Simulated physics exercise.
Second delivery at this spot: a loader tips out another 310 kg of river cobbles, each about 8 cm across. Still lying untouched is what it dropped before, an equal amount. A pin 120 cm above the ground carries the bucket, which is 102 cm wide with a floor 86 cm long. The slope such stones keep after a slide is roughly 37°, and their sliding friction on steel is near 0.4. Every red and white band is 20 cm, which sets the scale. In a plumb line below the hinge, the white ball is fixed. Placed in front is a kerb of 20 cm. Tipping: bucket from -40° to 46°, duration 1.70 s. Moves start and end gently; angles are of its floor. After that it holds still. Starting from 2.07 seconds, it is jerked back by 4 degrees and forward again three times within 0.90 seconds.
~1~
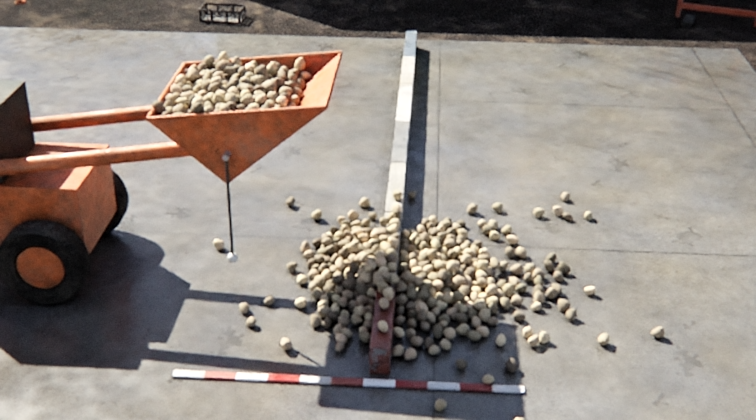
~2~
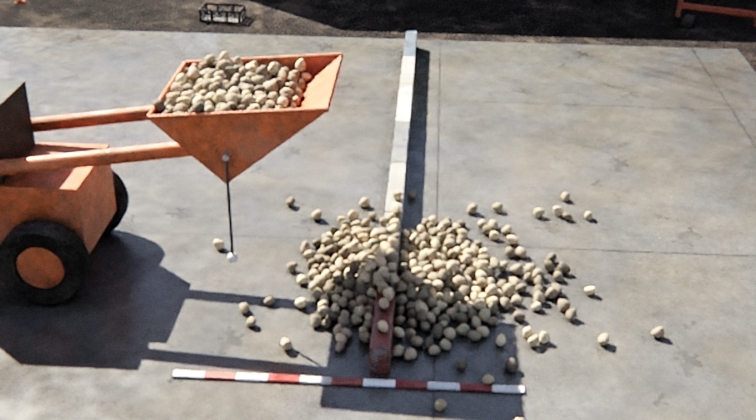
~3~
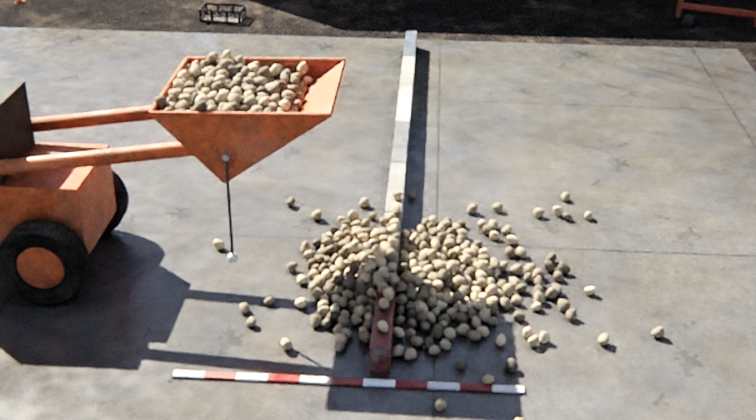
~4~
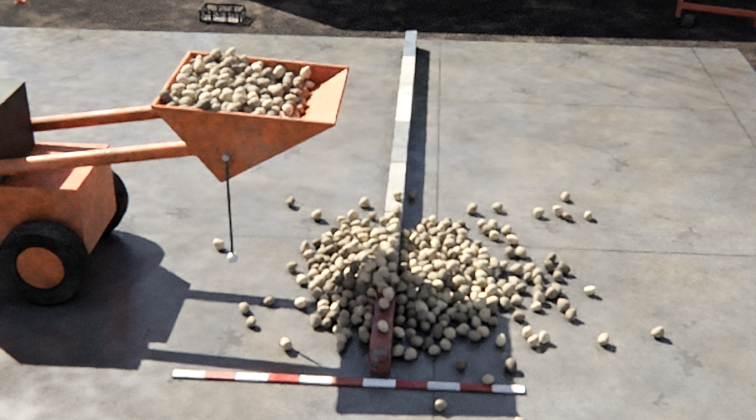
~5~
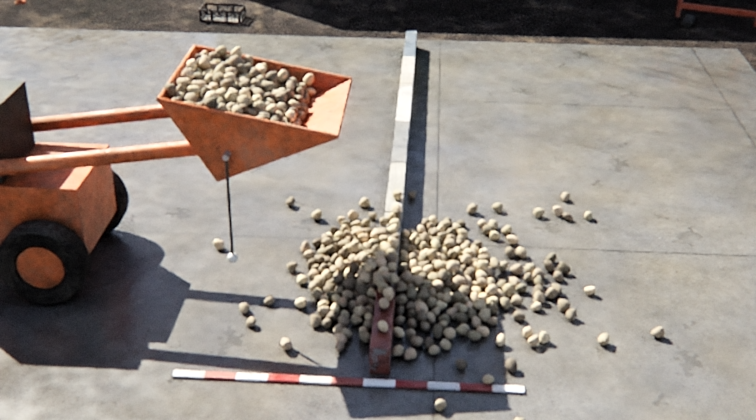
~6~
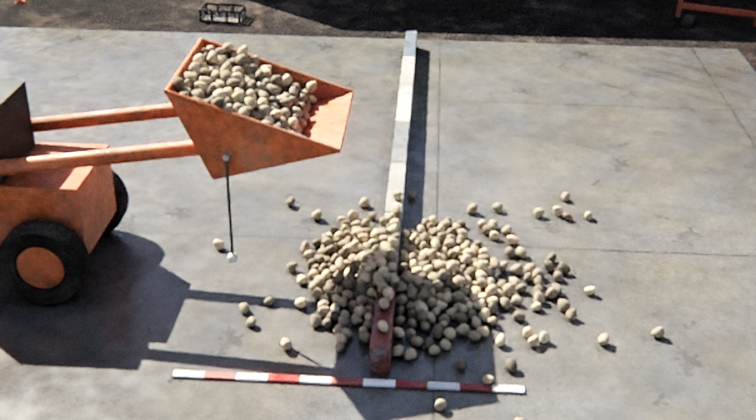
On a sunlit concrete yard, an orange loader's raised bucket full of rounded stones slowly tilted its front edge downward to the right, while the heap of stones around the low kerb stayed still.
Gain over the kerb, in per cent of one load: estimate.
Approx. 6 %.
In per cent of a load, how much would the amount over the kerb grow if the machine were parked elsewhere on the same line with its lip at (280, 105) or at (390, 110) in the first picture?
Some 0 percent, and then 80 percent.
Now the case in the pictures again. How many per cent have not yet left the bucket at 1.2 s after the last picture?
It keeps some 10 percent of its load.
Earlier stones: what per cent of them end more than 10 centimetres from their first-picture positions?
Estimate: 10 %, roughly.
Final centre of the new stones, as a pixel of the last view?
They come to rest centred about (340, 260).
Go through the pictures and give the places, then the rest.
The bucket is at -40°, its lip at (326, 107); the top of the load is at (234, 71). The earlier load is highest near (386, 246), 25 cm above ground level, 43 % on this side of the kerb, 57 % over the kerb, in the first picture.
Lip at (328, 109), floor tilted -39°, highest stones at (228, 69), in the second picture.
Lip at (331, 115), floor tilted -35°, highest stones at (225, 66), in the third picture.
The bucket is at -30°, its lip at (334, 125); the top of the load is at (214, 65), in the fourth picture.
The bucket is at -23°, its lip at (338, 137); the top of the load is at (212, 60), in the fifth picture.
The bucket is at -15°, its lip at (340, 151); the top of the load is at (214, 55), in the sixth picture.
Then, 0.7 s after the last picture the floor is at 32°; in per cent of one load, 94 in the bucket, 50 on this side of the kerb, 57 over the kerb; the foremost stones are at (609, 268).
Then, 1.2 s after the last picture the floor is at 46°; in per cent of one load, 12 in the bucket, 129 on this side of the kerb, 58 over the kerb; the foremost stones are at (609, 268).
Then, 2.8 s after the last picture the floor is at 46°; in per cent of one load, 0 in the bucket, 137 on this side of the kerb, 63 over the kerb; the foremost stones are at (609, 268).
Then, 5.3 s after the last picture the floor is at 46°; in per cent of one load, 0 in the bucket, 137 on this side of the kerb, 63 over the kerb; the foremost stones are at (609, 268). Net gain over the kerb, 6.
